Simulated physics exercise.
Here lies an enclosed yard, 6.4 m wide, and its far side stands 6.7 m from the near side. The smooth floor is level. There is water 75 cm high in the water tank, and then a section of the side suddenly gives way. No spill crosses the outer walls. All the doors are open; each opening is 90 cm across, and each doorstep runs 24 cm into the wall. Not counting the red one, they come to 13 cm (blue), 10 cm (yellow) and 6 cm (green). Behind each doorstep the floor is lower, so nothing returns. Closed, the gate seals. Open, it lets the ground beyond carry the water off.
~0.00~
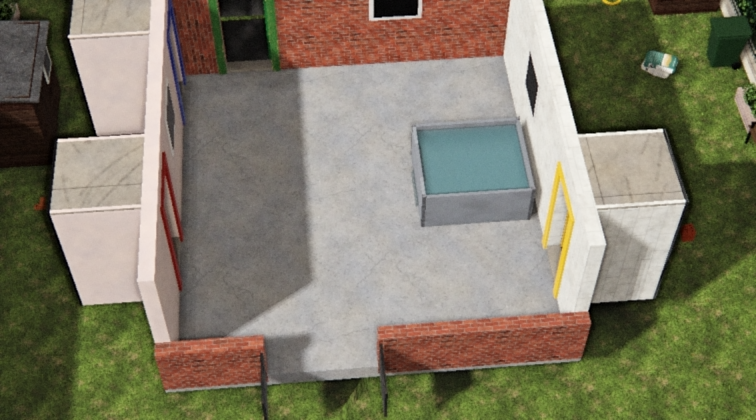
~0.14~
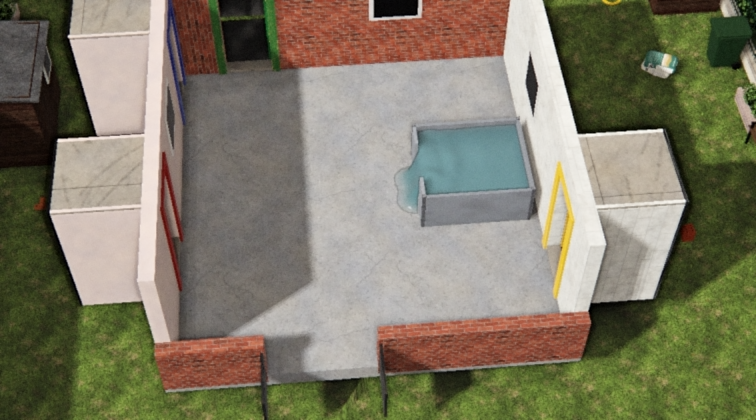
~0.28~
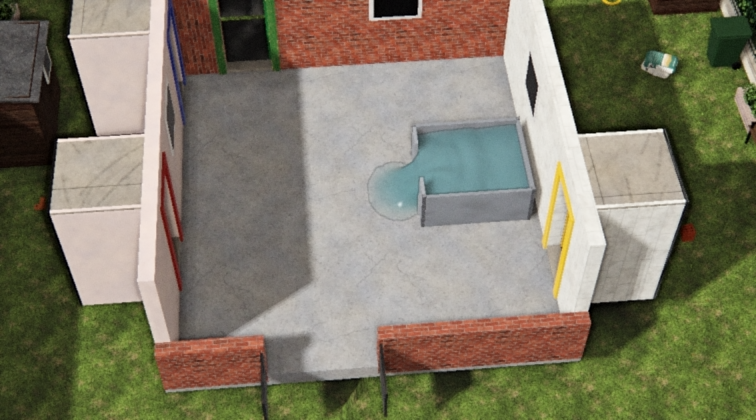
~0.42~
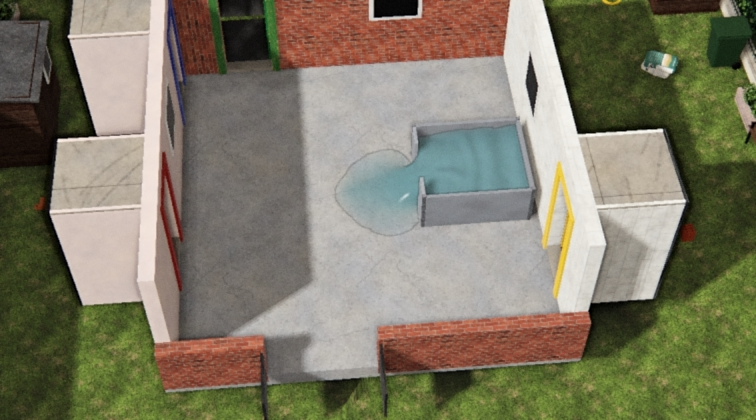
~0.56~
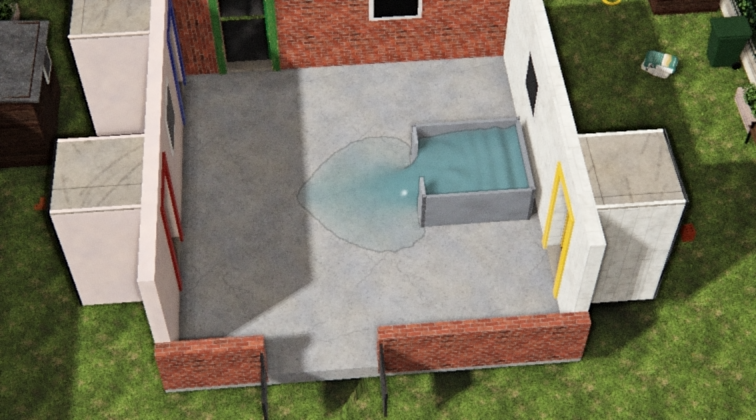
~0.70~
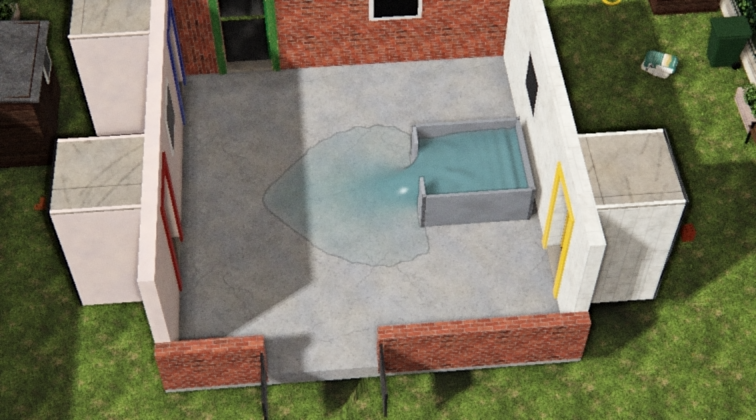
Water sits still in a gray rectangular tank inside a walled concrete yard, then pours through an opening on the tank's left side and spreads leftward across the floor in a widening, thinning sheet, reaching the shaded area.
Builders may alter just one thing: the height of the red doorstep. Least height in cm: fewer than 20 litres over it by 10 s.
Approx. 13.5 cm.
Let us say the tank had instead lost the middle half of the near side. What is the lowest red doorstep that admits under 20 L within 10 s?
If so: Around 8.0 cm.
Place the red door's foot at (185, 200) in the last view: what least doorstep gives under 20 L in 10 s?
About 16 cm.
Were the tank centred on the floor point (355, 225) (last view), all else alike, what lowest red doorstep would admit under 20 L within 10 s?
Then close to 27 cm.
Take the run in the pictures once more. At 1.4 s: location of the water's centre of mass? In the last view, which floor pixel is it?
My guess is close to (414, 189).
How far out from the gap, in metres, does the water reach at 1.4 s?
Roughly 4.4 m from the gap.
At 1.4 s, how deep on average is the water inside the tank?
The mean depth is roughly 48 cm.
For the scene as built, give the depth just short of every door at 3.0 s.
Centimetres: Blue = 15, yellow = 0, green = 7, red = 16.
After 1.4 s water covers 35 % of the floor, deepest (38 cm) near (410, 189); it has not reached the red door.
After 3.0 s water covers 55 % of the floor, deepest (28 cm) near (179, 368); 16 cm at the red door, 5 litres in over its 16 cm doorstep.
After 10.0 s water covers 95 % of the floor, deepest (10 cm) near (530, 196); 6 cm at the red door, 7 litres in over its 16 cm doorstep.
At the red door as built, the water arrived by 1.5 s and peaked near 21 cm at 2.4 s.
Run again over the same 10 s with other heights there, 29 litres in over 12 cm, 5 litres over 16.5 cm. The limit of 20 litres is kept from about 13.5 cm up.
